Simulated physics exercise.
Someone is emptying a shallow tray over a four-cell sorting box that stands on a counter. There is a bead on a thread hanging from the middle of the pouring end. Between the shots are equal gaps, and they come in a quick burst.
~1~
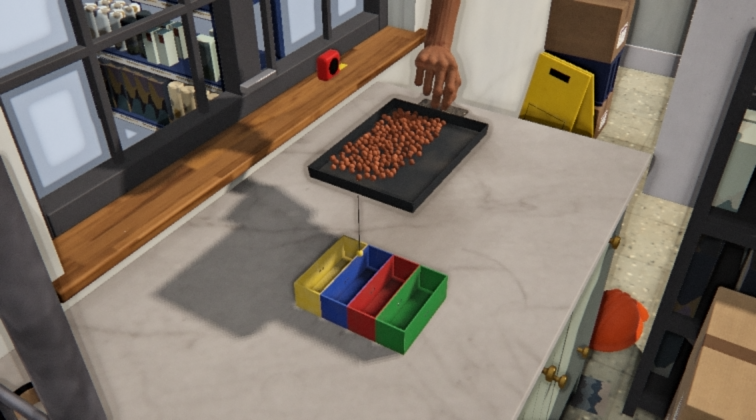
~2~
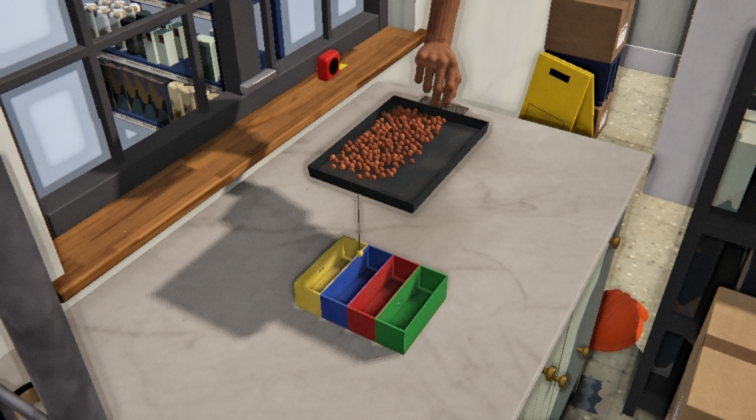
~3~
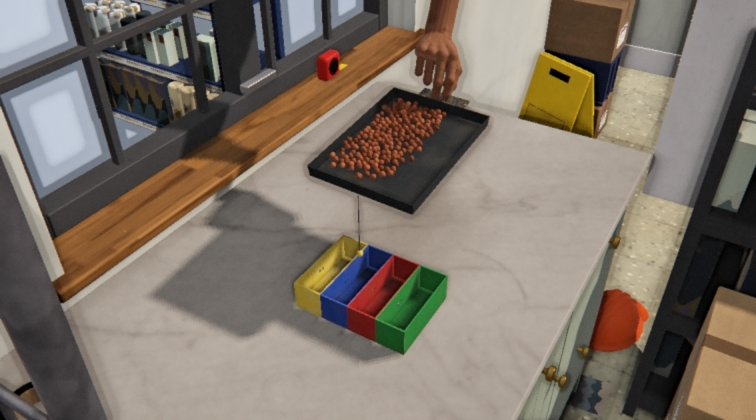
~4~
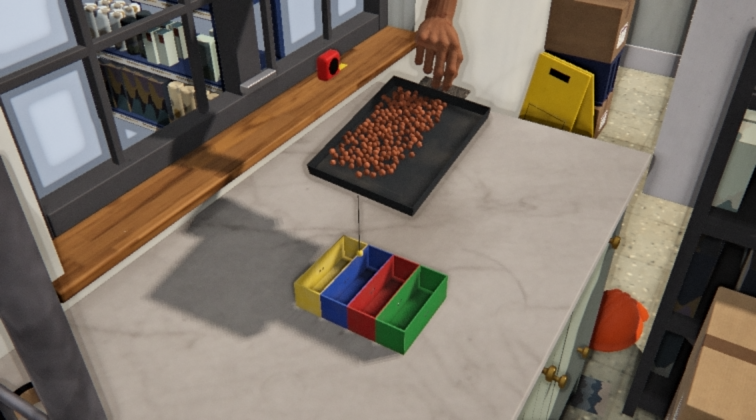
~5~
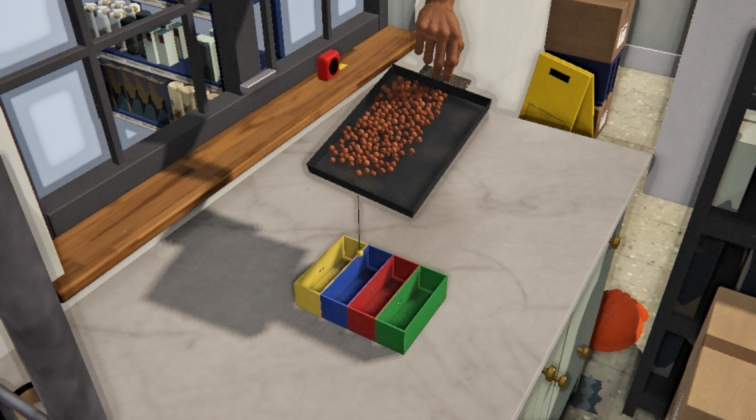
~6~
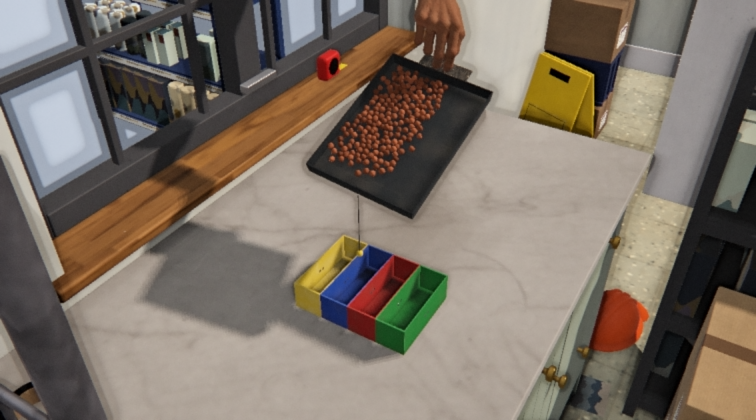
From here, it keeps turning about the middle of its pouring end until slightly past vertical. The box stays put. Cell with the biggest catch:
Red.
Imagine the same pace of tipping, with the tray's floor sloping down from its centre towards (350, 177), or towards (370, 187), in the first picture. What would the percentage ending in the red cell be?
Roughly 0 % in the first case and 20 % in the second.
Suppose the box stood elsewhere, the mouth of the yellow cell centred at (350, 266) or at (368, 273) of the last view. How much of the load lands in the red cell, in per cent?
First position: Some 50 %; second position: Some 20 %.
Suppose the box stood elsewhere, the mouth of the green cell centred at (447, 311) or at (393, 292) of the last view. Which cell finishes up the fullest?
First try: The blue one; second try: That green cell.
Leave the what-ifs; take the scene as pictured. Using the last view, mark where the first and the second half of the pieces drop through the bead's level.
Near (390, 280) to start, and near (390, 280) afterwards.
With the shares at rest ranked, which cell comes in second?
Ranked number two: The cell in green.
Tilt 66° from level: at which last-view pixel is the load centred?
Load centre: Approx. (388, 186).
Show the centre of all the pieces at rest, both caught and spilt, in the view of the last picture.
(383, 310).
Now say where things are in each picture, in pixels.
The first frame shows corners of the pouring end at (309, 166) and (413, 202), level; middle of the load at (389, 142), clay pellets; bead on its thread at (360, 254); yellow cell at (308, 298); blue cell at (334, 310); red cell at (362, 322); green cell at (390, 335).
The second frame shows corners of the pouring end at (309, 166) and (413, 203), level; middle of the load at (389, 141).
The third frame shows corners of the pouring end at (309, 165) and (413, 204), tipped barely, lowest at the right corner; middle of the load at (389, 137).
The fourth frame shows corners of the pouring end at (309, 164) and (412, 207), tipped a little, lowest at the right corner; middle of the load at (389, 130).
The fifth frame shows corners of the pouring end at (308, 164) and (412, 210), tipped clearly, lowest at the right corner; middle of the load at (389, 124).
The sixth frame shows corners of the pouring end at (308, 163) and (412, 212), tipped clearly, lowest at the right corner; middle of the load at (388, 119); yellow cell at (308, 298); blue cell at (334, 310); red cell at (362, 322); green cell at (390, 335).
Soon after the last picture, tray tipped steeply; nearly all on the tray; a small part falling or outside the box.
A little later, tray tipped past a quarter turn; most on the tray; a small part in the green cell; a small part in the red cell; a stray few in the blue cell; a stray few falling or outside the box.
Later still, tray tipped past a quarter turn; about half in the red cell; about a third in the green cell; about a quarter in the blue cell; a stray few in the yellow cell; a stray few falling or outside the box.
At rest, tray tipped past a quarter turn; about half in the red cell; about a third in the green cell; about a quarter in the blue cell; a stray few in the yellow cell; a stray few outside the box.
